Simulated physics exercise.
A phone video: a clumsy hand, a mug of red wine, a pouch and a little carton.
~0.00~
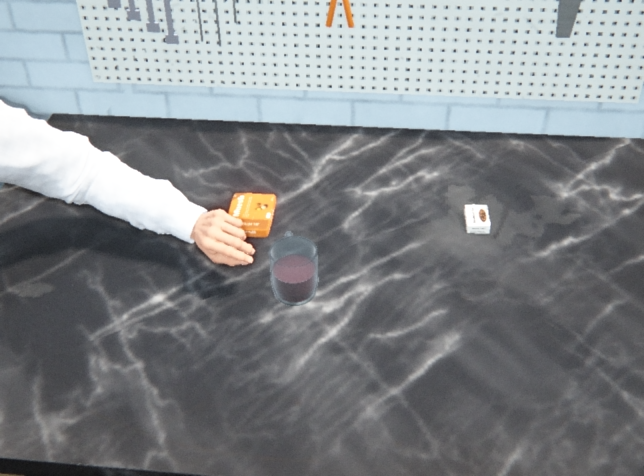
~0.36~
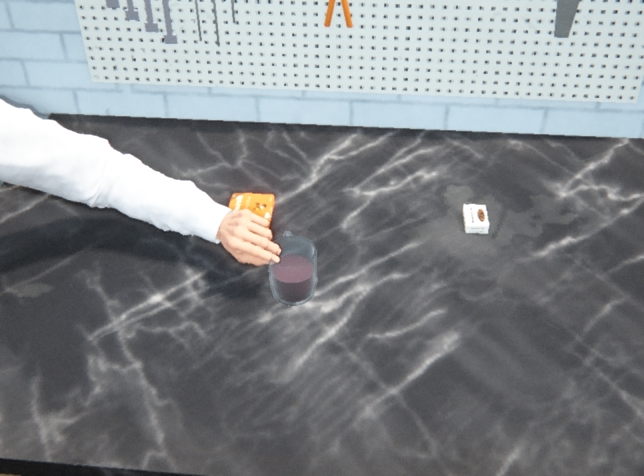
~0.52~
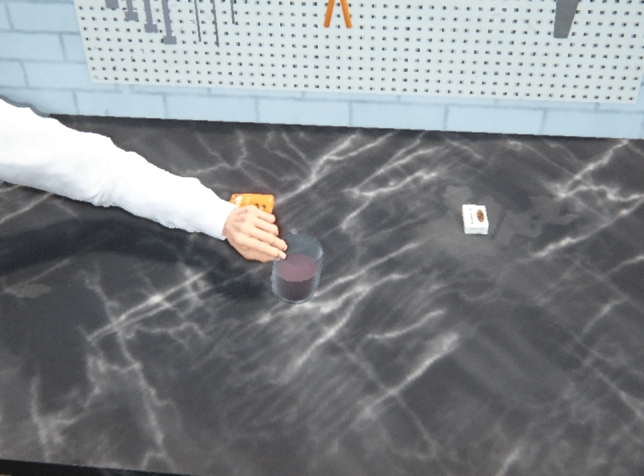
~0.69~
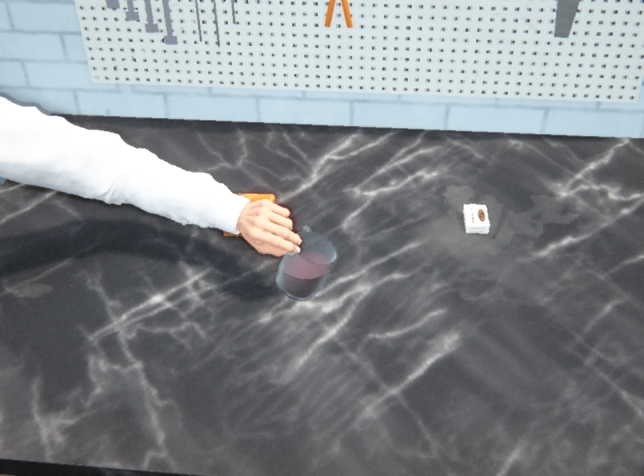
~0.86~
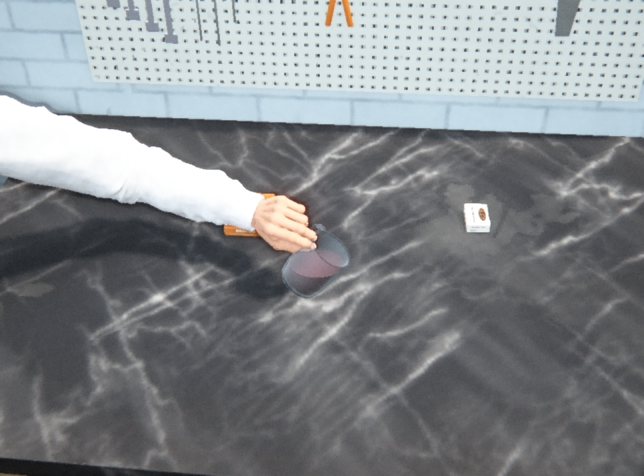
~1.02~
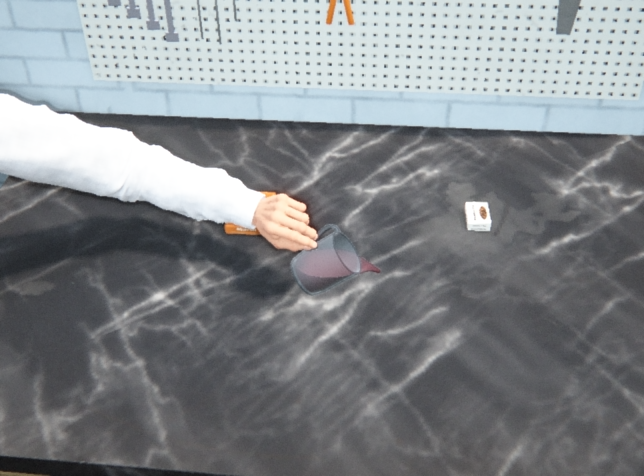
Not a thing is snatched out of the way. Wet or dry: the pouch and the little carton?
As for the pouch, it keeps clear of it, and the little carton is hit.
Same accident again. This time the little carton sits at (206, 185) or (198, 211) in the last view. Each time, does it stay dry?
In case one it keeps clear of the spill, and in case two it keeps clear of the spill.
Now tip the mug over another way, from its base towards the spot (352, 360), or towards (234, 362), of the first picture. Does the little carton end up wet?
So first it is missed, and after that it is missed.
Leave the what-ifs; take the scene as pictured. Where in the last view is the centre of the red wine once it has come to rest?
It settles with its centre at about (528, 288).
After 1.6 s, the puddle covers about as much as a tray; the pouch is untouched; the little carton is untouched.
After 2.3 s, the puddle covers about as much as a big tray; the pouch is untouched; the little carton is reached.
After 3.6 s, the puddle covers about as much as a big tray; the pouch is untouched; the little carton is reached.
